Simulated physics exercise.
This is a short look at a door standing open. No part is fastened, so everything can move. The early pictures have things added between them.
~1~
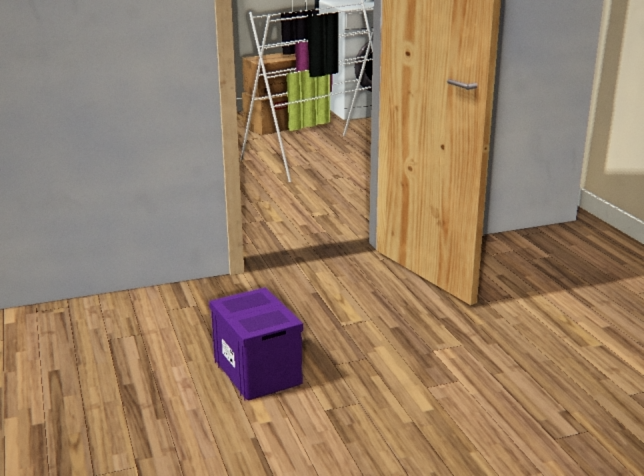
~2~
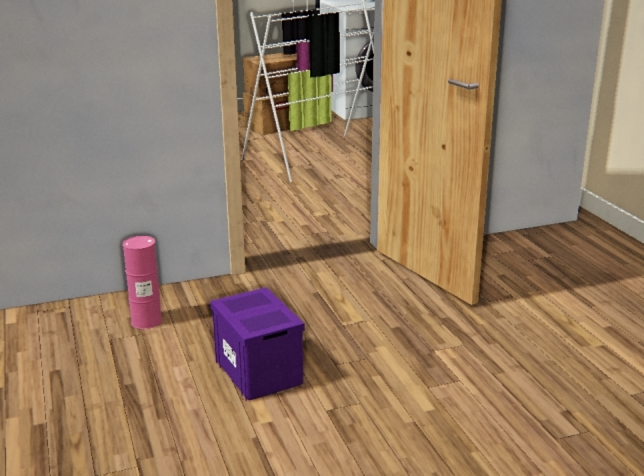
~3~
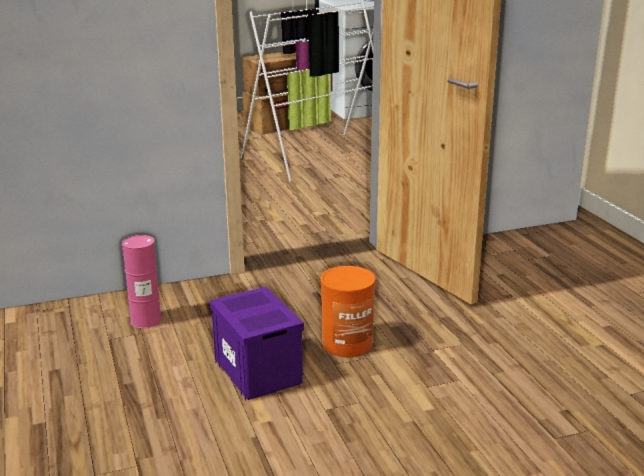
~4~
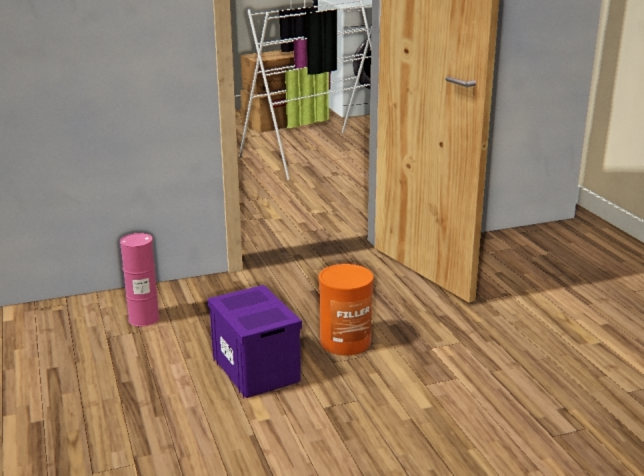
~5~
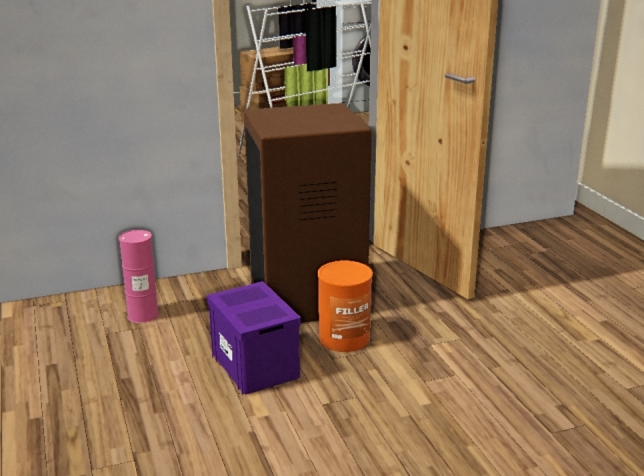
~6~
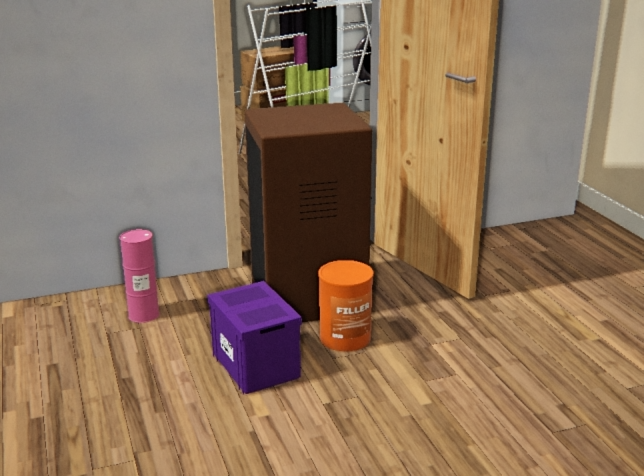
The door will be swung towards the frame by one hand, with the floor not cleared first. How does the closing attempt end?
Well, the door doesn't make it all the way in the end.
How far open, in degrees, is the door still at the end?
Some 65°.
Then, 0.50 s on from there, open by 88°.
Then, 0.70 s on from there, open by 75°.
In the end, open by 65°; all 4 unmoved. At the end, from the last picture's camera, brown appliance near (306, 213).
